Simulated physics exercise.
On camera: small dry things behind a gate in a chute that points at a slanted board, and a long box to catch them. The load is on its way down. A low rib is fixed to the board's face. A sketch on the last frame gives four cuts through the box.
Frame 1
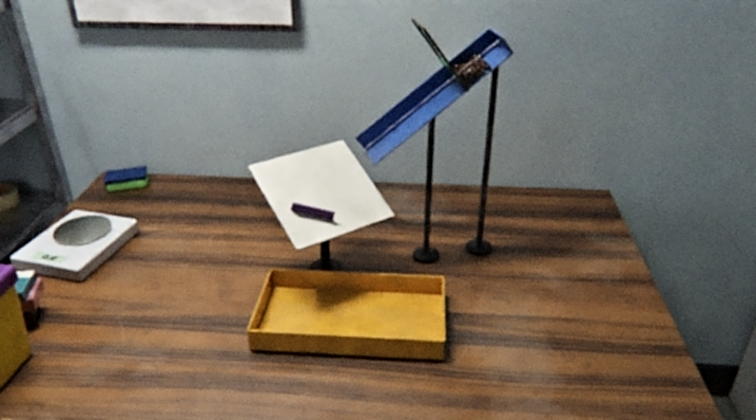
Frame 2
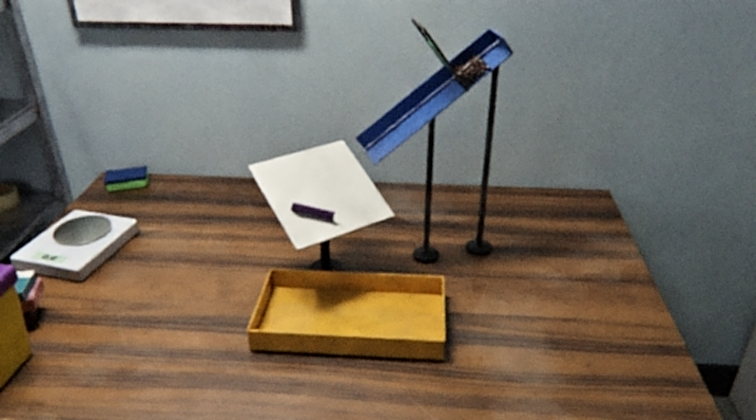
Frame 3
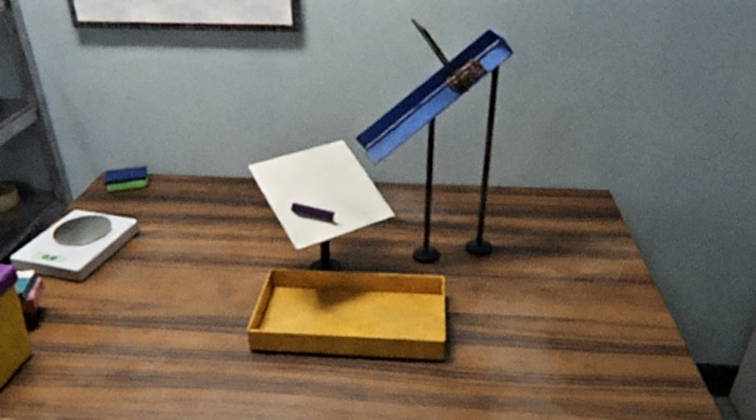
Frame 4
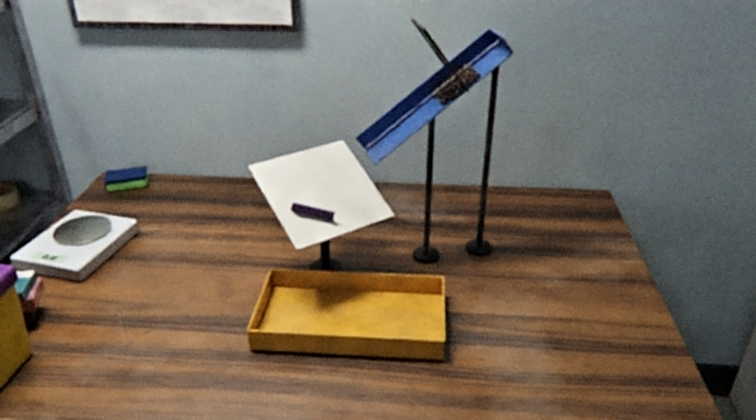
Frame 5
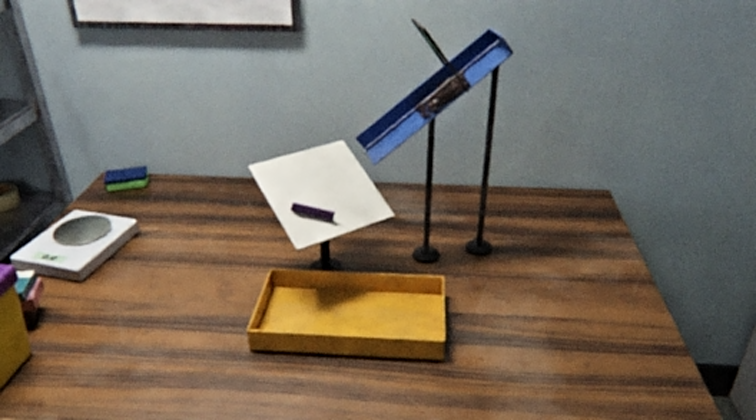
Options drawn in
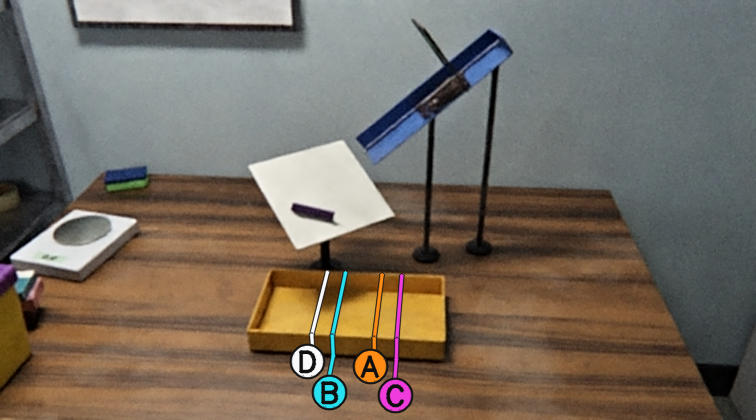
The clip shows a blue chute on black stands above a tilted white board and an empty yellow box on a wooden table, as a cluster of small brown pieces slides a short way down the chute toward the left.
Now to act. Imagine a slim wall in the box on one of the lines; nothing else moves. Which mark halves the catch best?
Choose A.
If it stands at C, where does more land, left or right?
Left.
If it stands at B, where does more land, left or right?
Right.
On the marked copy, line A crosses the front rim at (374, 337); line B crosses the front rim at (332, 335); line C crosses the front rim at (396, 338); line D crosses the front rim at (311, 334).
Choosing A, of what is caught, close to half on the left of the divider, close to half on the right.
Choosing B, of what is caught, a small share on the left of the divider, all but a few on the right.
Choosing C, of what is caught, the bulk on the left of the divider, a small share on the right.
Choosing D, of what is caught, a small share on the left of the divider, the bulk on the right.
